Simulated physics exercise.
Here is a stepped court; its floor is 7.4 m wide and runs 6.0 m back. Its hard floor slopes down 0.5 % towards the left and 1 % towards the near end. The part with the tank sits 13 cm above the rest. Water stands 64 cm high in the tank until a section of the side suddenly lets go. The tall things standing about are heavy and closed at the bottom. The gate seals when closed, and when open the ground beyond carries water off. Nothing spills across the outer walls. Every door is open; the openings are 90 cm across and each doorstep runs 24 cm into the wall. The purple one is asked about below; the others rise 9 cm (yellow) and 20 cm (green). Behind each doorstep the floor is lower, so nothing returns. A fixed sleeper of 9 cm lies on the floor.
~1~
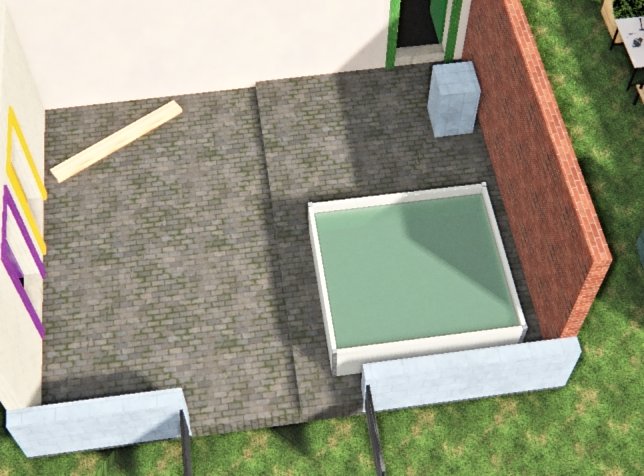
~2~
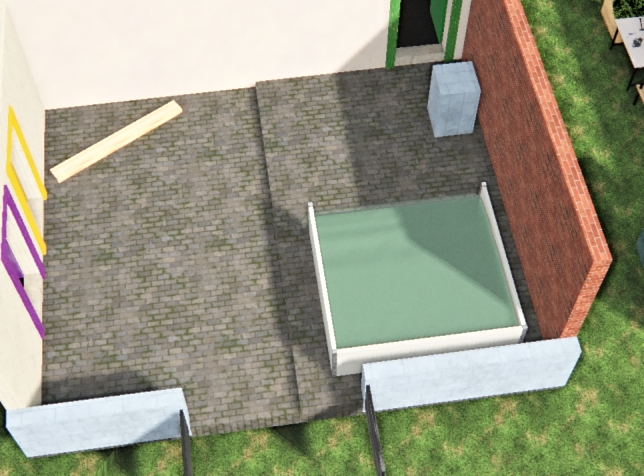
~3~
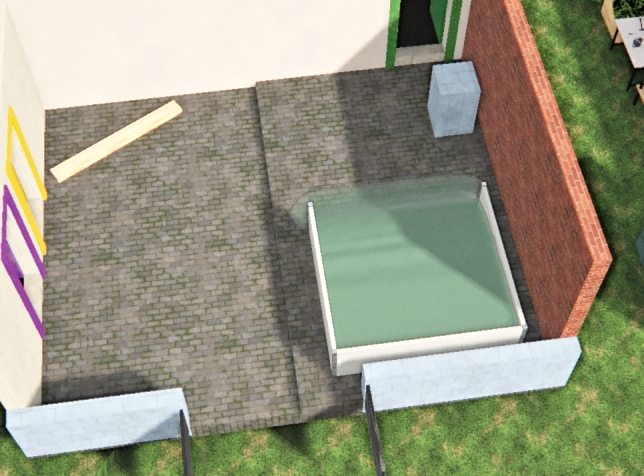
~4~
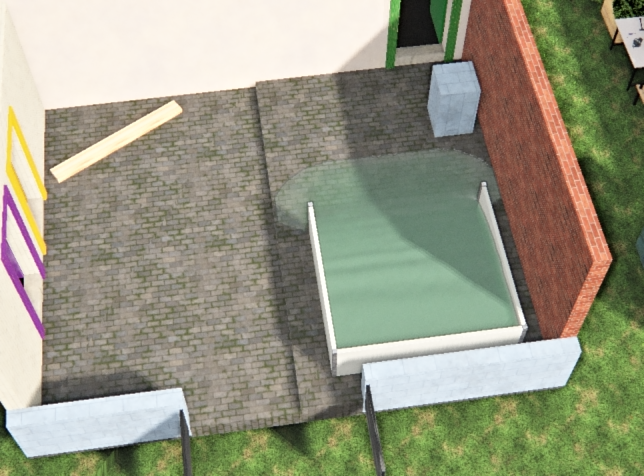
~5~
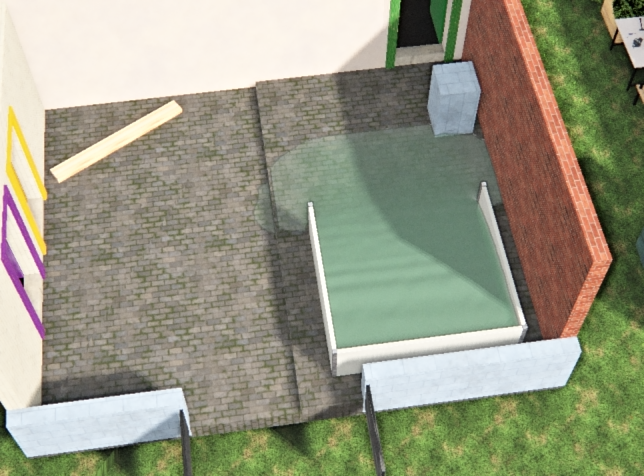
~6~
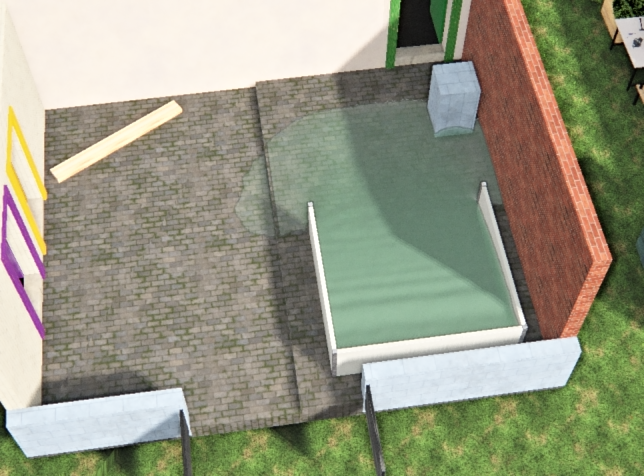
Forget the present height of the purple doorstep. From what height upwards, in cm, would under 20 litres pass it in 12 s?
Some 12.5 cm above the ground.
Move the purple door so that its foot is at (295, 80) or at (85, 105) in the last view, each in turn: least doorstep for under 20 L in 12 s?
Roughly 28 and 16 cm.
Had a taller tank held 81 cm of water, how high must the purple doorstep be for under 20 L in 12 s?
Some 15 cm.
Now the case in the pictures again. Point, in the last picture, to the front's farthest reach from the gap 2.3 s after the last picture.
At about (46, 111).
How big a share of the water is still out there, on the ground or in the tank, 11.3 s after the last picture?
About 82 per cent.
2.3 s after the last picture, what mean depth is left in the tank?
About 19 cm.
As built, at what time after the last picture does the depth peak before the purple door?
Around 6.5 s.
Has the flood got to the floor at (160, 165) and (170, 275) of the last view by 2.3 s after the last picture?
In that order: Flooded, dry.
Then, 0.7 s after the last picture water covers 35 % of the floor, deepest (39 cm) near (362, 72); it has not reached the purple door.
Then, 2.3 s after the last picture water covers 50 % of the floor, deepest (39 cm) near (379, 101); it has not reached the purple door.
Then, 11.3 s after the last picture water covers 100 % of the floor, deepest (16 cm) near (292, 387); 12 cm at the purple door, 0 litres in over its 20 cm doorstep.
At the purple door as built, the water peaked near 17 cm, 6.5 s after the last picture.
Run again over the same 12 s with other heights there, 35 litres in over 11 cm, 6 litres over 15 cm. The limit of 20 litres is kept from about 12.5 cm up.
